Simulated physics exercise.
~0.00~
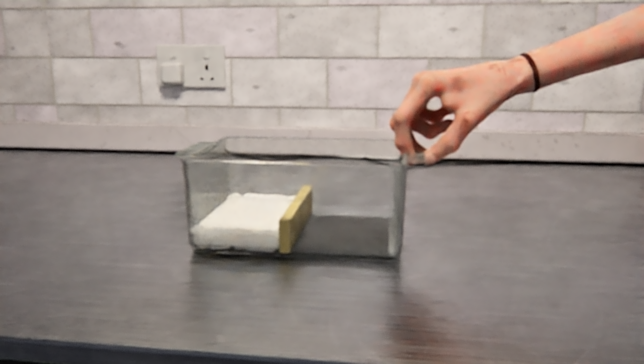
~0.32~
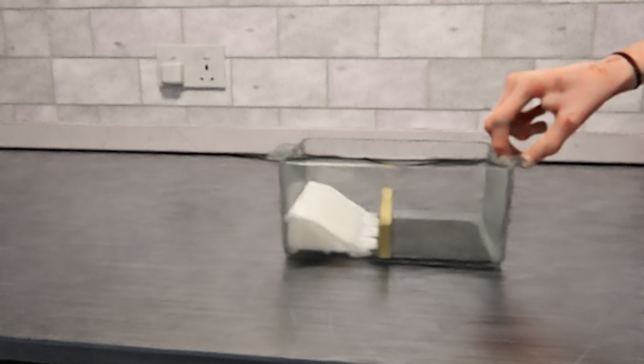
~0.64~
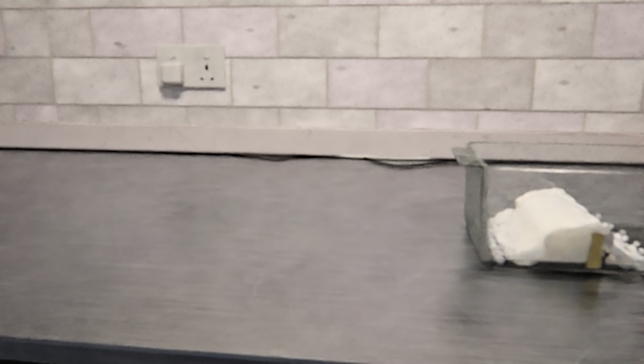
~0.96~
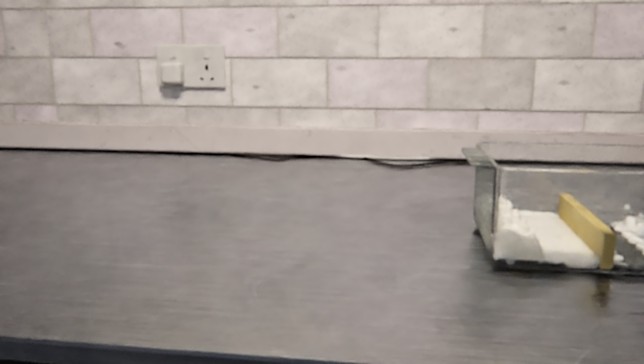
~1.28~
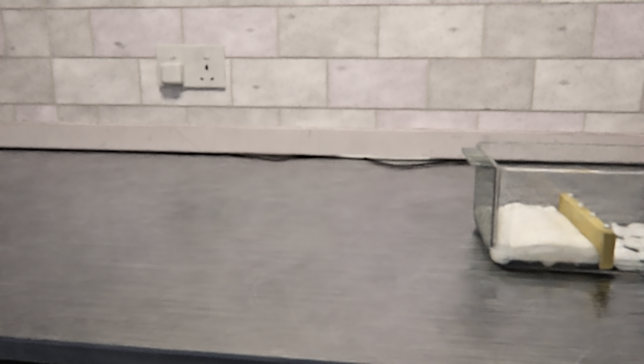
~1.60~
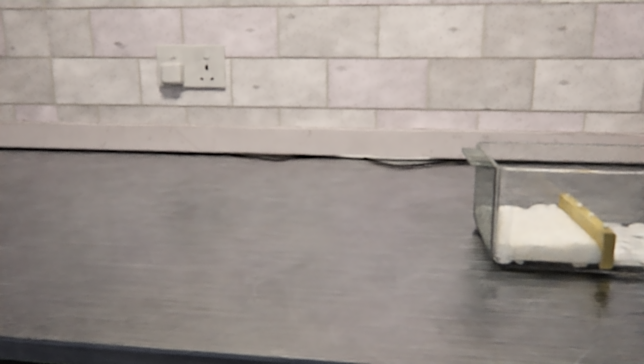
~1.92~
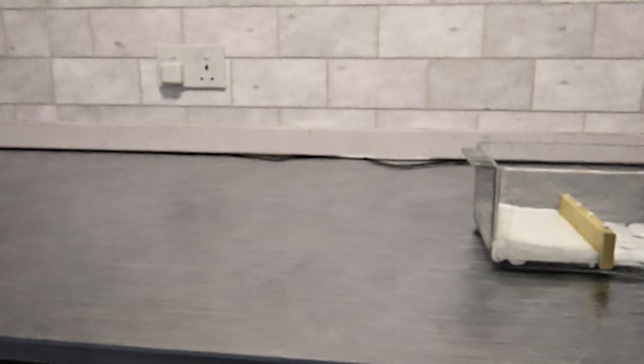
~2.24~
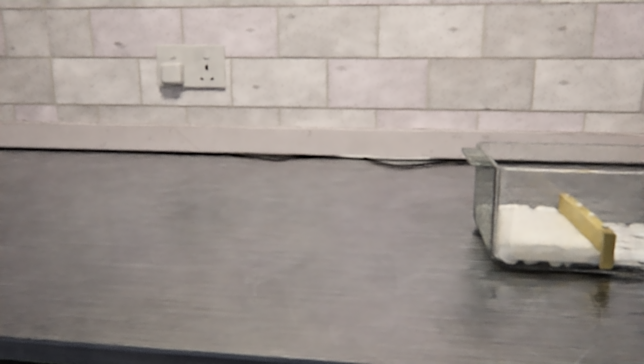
At first, a clear glass oblong tub sits on a dark worktop before a tiled wall, with milk filling only the left side of a low yellow divider. A hand gripping the right rim draws the tub rightwards, and the milk heaps up while its front drops low against the divider. The tub slides on until its right end and the hand are out of view, as the milk surges and some spills over the divider. The tub then stops, and the milk settles, leaving most on the left and a smaller share on the right.
